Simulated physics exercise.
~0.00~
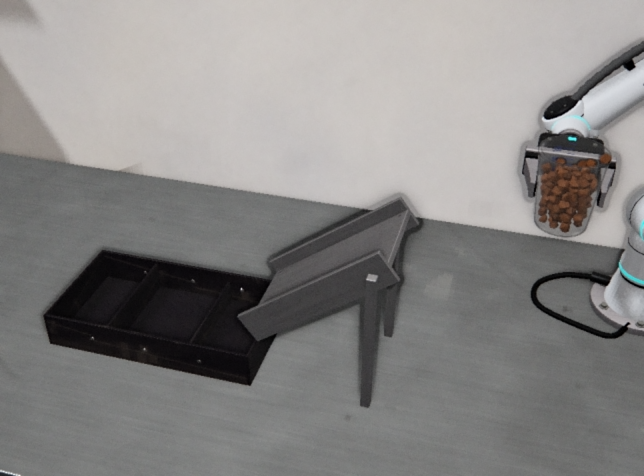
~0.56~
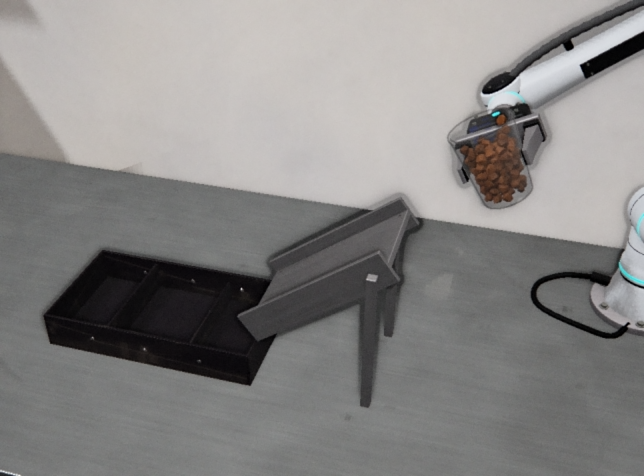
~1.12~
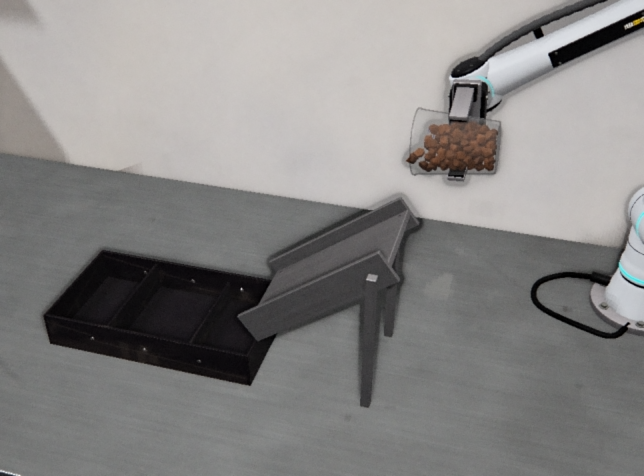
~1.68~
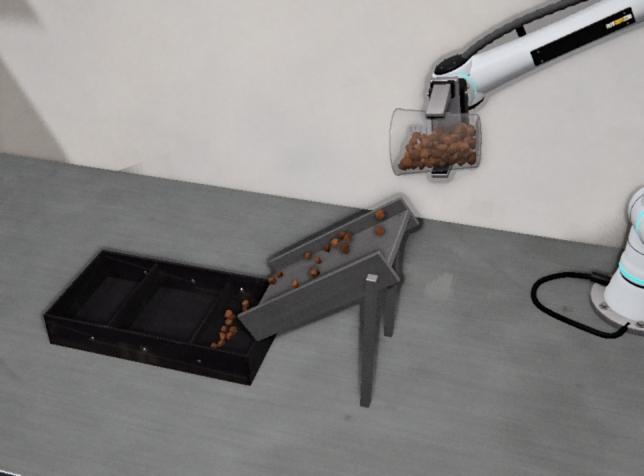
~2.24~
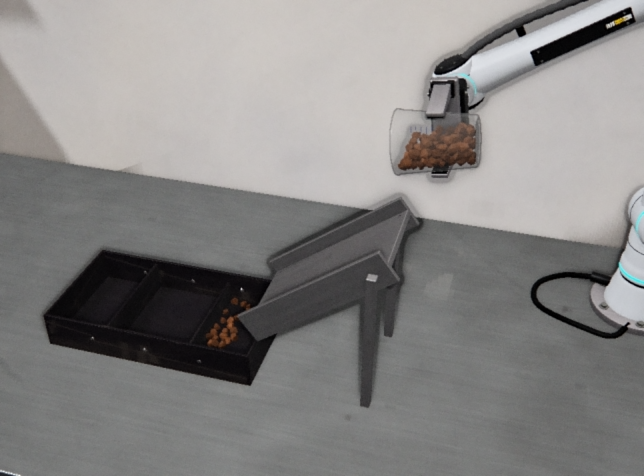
A robot arm carried a clear tumbler of brown pellets left toward a gray chute and tipped it onto its side, sending some rolling down into the nearest section of a black divided tray, while most stayed in the tumbler.
